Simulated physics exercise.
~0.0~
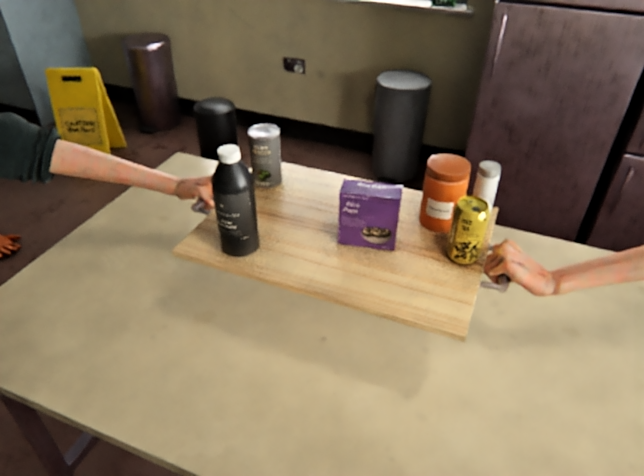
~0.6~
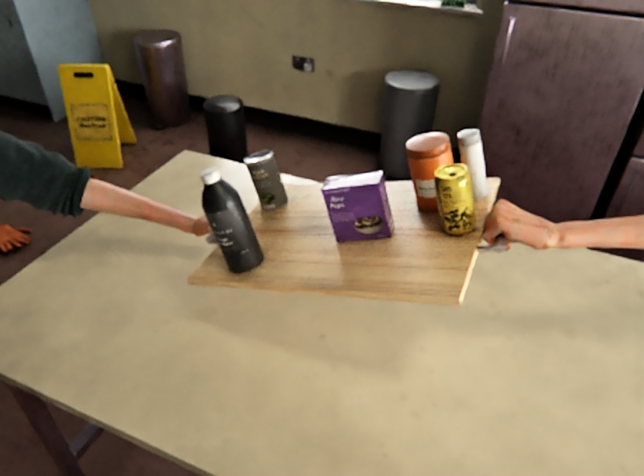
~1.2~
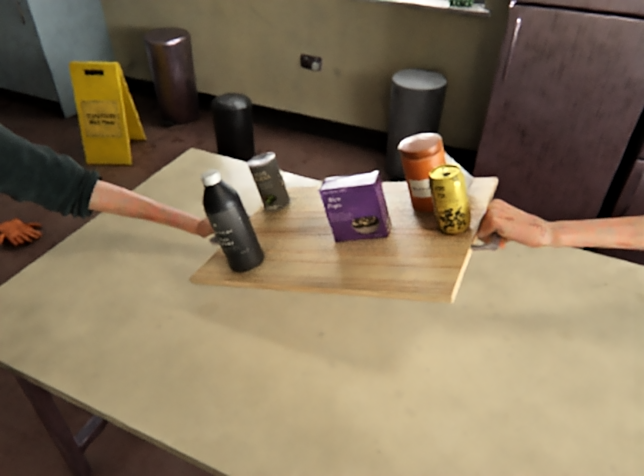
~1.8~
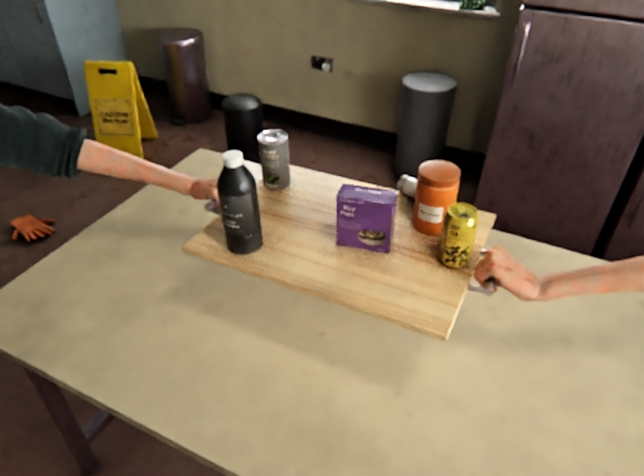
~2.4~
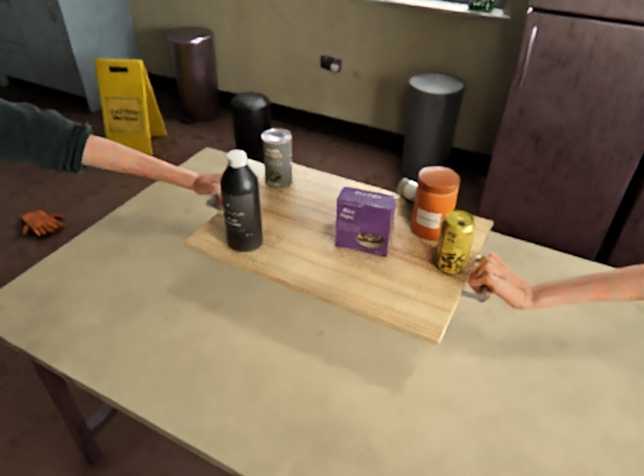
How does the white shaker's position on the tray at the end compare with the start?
At the start the white shaker stands upright behind the yellow can and orange jar. By the end it is lying on its side on the tray.
